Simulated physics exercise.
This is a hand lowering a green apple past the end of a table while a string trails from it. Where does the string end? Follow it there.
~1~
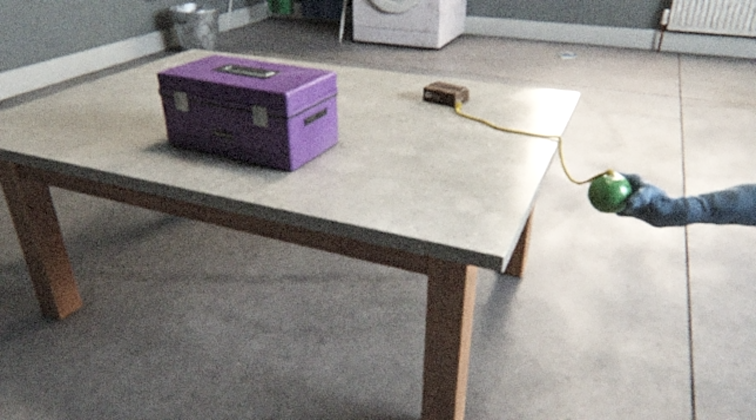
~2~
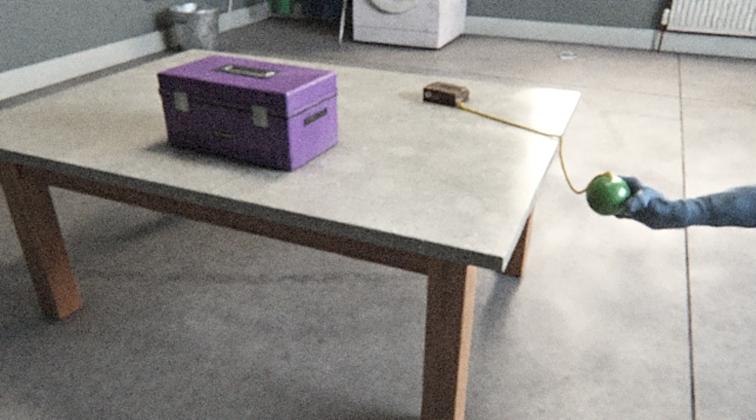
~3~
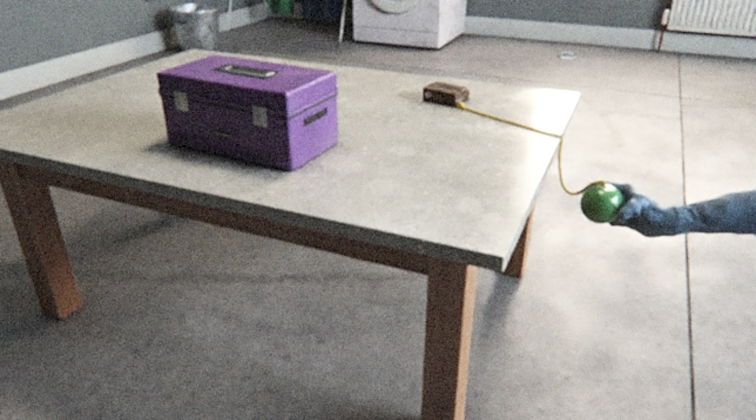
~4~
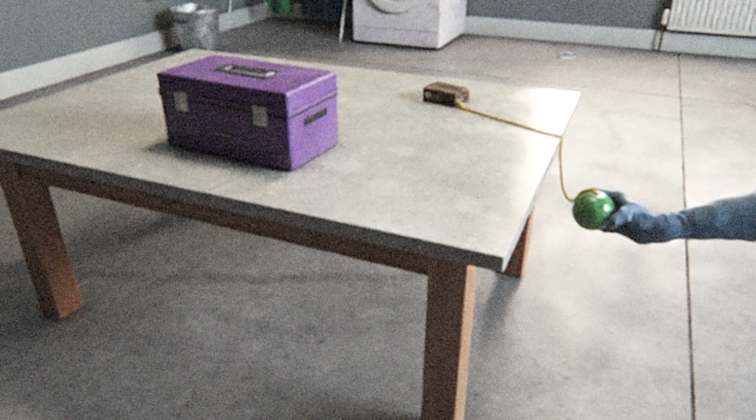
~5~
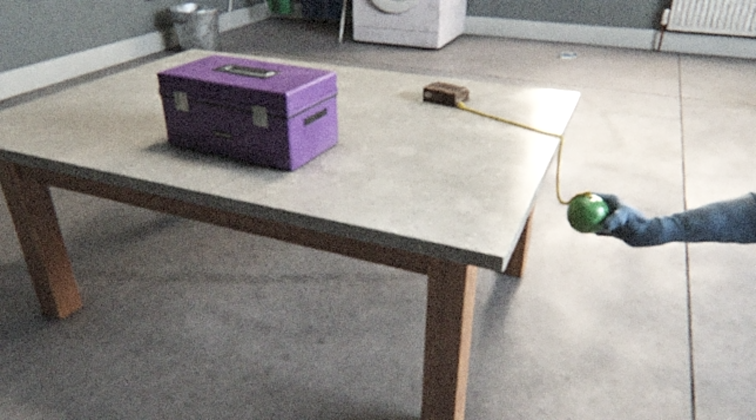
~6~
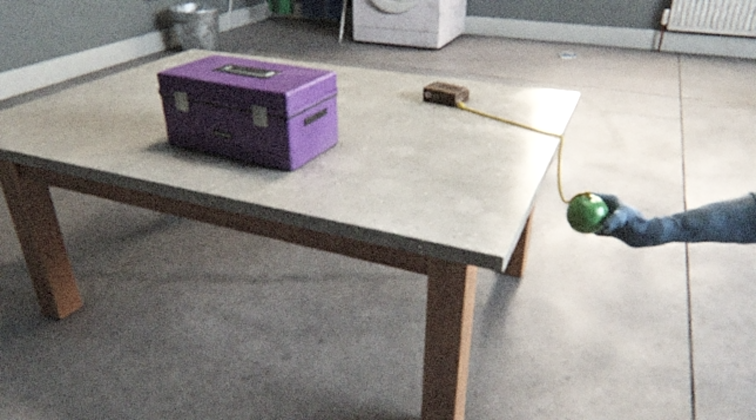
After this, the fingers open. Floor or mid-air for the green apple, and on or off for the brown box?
So the green apple goes right down while the brown box tips over the side.
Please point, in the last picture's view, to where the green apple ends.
The middle sits at (524, 310).
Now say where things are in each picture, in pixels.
In the first frame, green apple (609, 193); purple toolbox (246, 71); brown box (446, 87).
In the second frame, green apple (607, 196).
In the third frame, green apple (601, 203).
In the fourth frame, green apple (593, 210); string through (500, 119) (548, 133).
In the fifth frame, green apple (587, 214); string through (500, 119) (548, 133).
In the sixth frame, green apple (587, 214); purple toolbox (246, 71); brown box (446, 87); string tied to the box, with little slack.
Then, 0.40 s after the last picture, apple on the floor near (545, 320); toolbox unmoved; box tugged along near (551, 122).
Then, 0.76 s after the last picture, apple on the floor near (530, 311); toolbox unmoved; box down on the floor.
At rest, apple on the floor near (524, 310); toolbox unmoved; box down on the floor. The green apple drops all the way and the brown box is dragged off.
